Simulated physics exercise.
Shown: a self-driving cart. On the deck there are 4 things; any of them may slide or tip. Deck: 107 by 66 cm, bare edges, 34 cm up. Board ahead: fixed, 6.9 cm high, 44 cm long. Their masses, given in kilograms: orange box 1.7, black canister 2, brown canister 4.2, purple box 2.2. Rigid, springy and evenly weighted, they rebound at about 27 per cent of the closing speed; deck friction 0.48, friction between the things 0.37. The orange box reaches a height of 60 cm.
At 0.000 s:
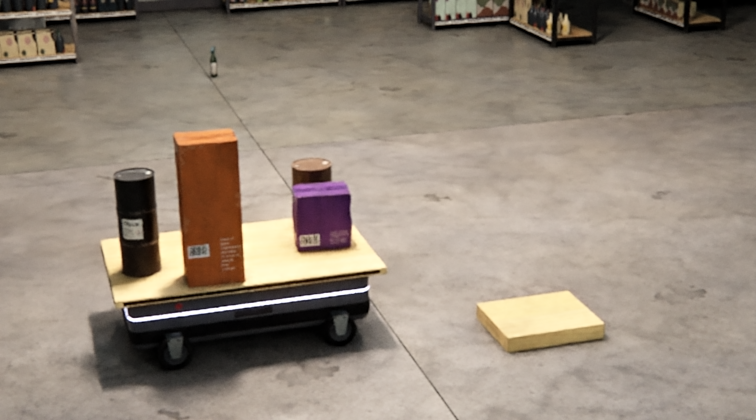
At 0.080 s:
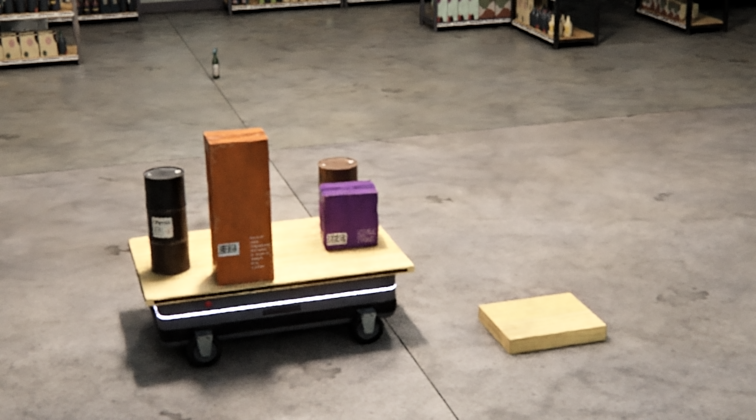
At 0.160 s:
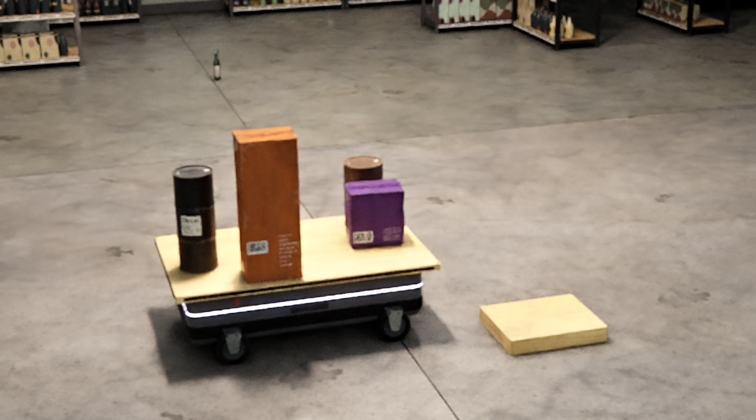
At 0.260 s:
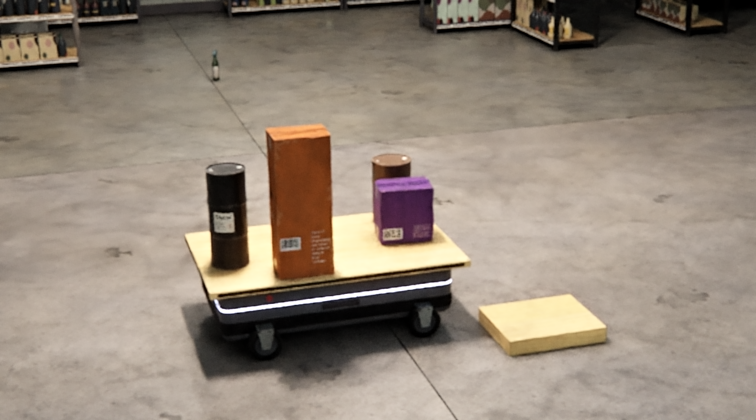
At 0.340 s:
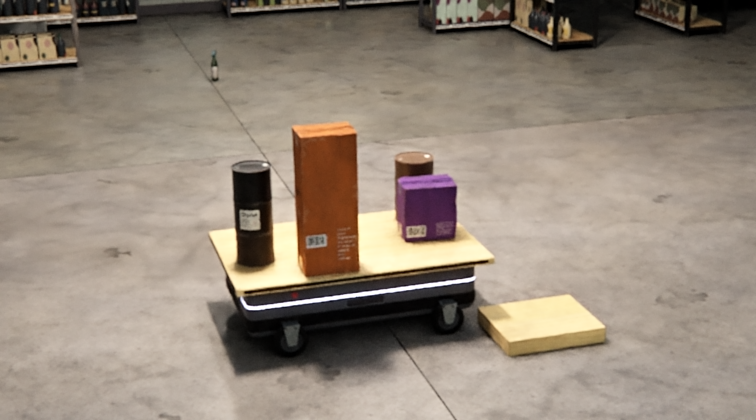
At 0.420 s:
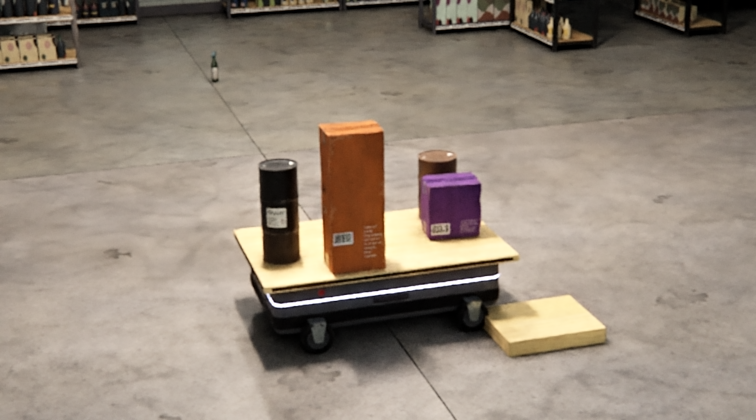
On a concrete floor with store shelves behind, a low wheeled cart carrying an orange box, a purple box and two dark canisters rolls steadily to the right, drawing up close to a flat pale board on the floor.
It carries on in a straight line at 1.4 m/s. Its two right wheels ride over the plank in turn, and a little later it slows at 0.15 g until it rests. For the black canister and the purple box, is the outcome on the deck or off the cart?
In the end the black canister never leaves the vehicle; the purple box never leaves the vehicle.
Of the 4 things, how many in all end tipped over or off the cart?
That makes 3.
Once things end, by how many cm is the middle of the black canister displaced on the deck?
Some 42 cm.
After 1.02 s, 143 cm covered; black canister 5° off upright near (474, 161); purple box 4° off upright near (628, 182); brown canister 38° off upright.
After 1.62 s, 224 cm covered; brown canister now off the cart; black canister 58° off upright near (684, 170); purple box moved 6 cm.
In the end (3.4 s), off the cart, orange box and brown canister; toppled on the deck, black canister; purple box under 10 cm from the start.
